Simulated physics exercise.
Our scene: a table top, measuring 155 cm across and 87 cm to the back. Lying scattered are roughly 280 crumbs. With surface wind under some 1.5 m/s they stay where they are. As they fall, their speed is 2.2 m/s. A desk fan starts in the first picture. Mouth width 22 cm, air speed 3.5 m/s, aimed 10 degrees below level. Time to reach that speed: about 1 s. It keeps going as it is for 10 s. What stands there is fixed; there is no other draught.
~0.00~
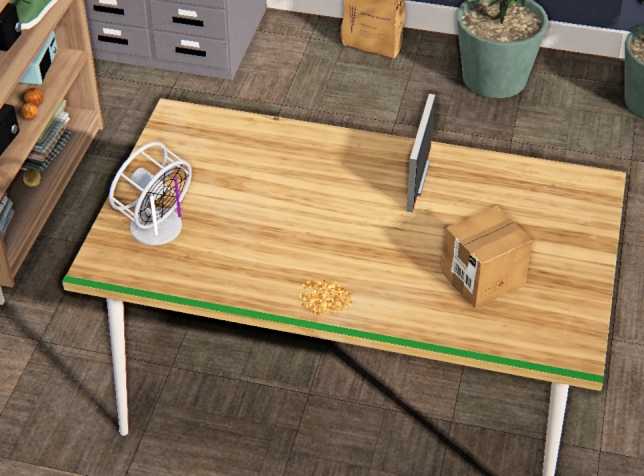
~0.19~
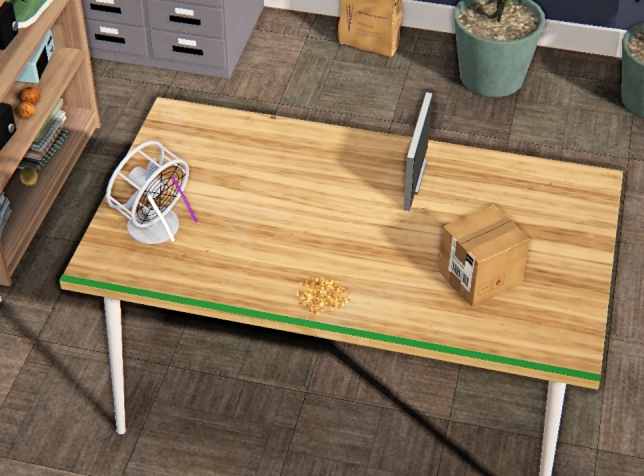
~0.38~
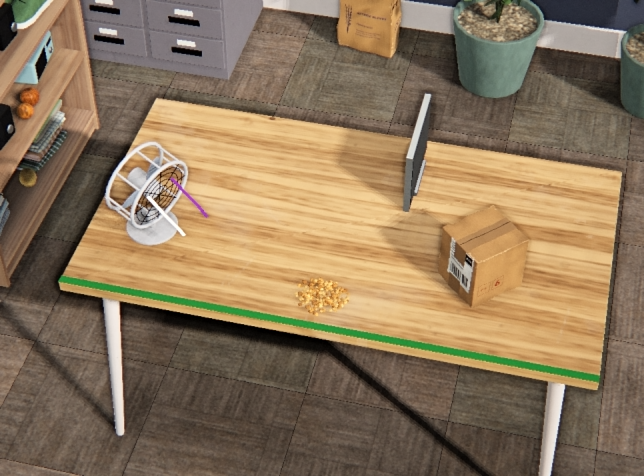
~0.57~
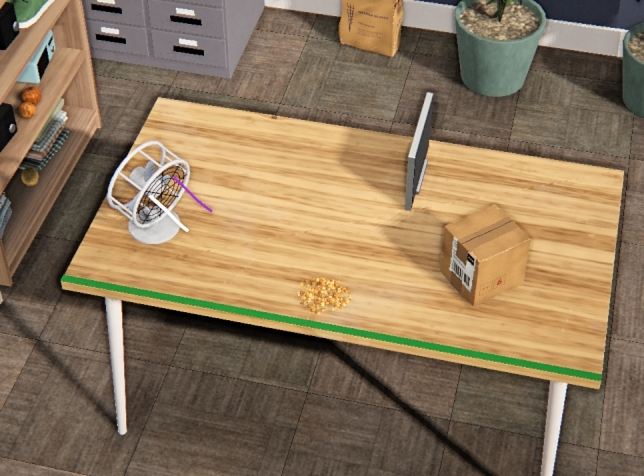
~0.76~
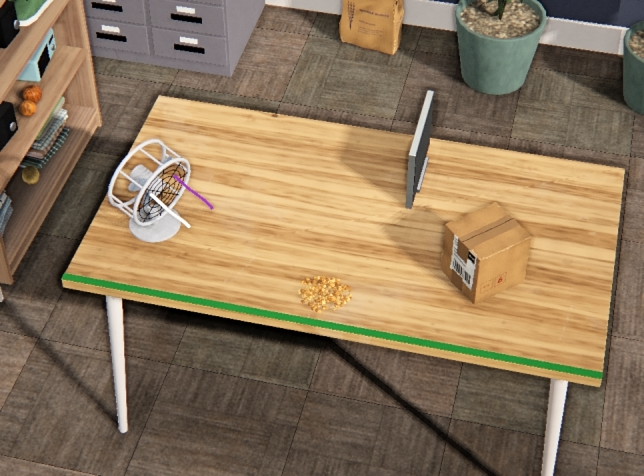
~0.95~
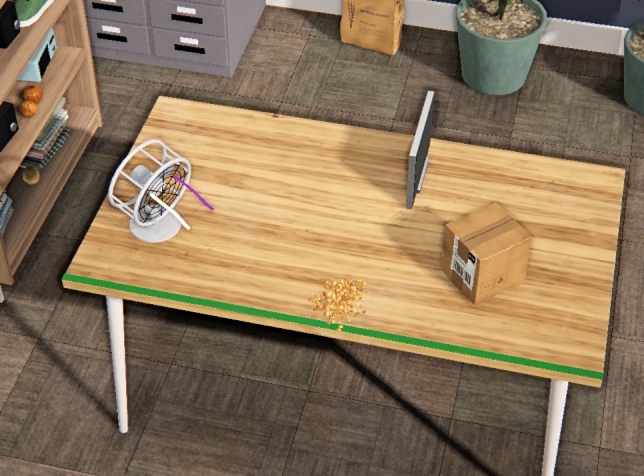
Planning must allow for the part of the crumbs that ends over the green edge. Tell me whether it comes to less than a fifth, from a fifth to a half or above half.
The share tops one half.
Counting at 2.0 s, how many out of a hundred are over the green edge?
70 % or thereabouts.
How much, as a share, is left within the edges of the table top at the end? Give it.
Close to 10 in a hundred are still there.
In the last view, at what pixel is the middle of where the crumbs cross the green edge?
Near (428, 348).
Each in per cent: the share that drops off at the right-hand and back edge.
Estimate: Right-hand ~ 25 %; back ~ 0 %.
After 2.0 s, 5 % are on the move or not yet settled, 66 % are over the green edge.
After 3.2 s, 5 % are on the move or not yet settled, 66 % are over the green edge.
After 5.5 s, 5 % are on the move or not yet settled, 66 % are over the green edge.
After 10.0 s, at the end, 66 % are over the green edge.
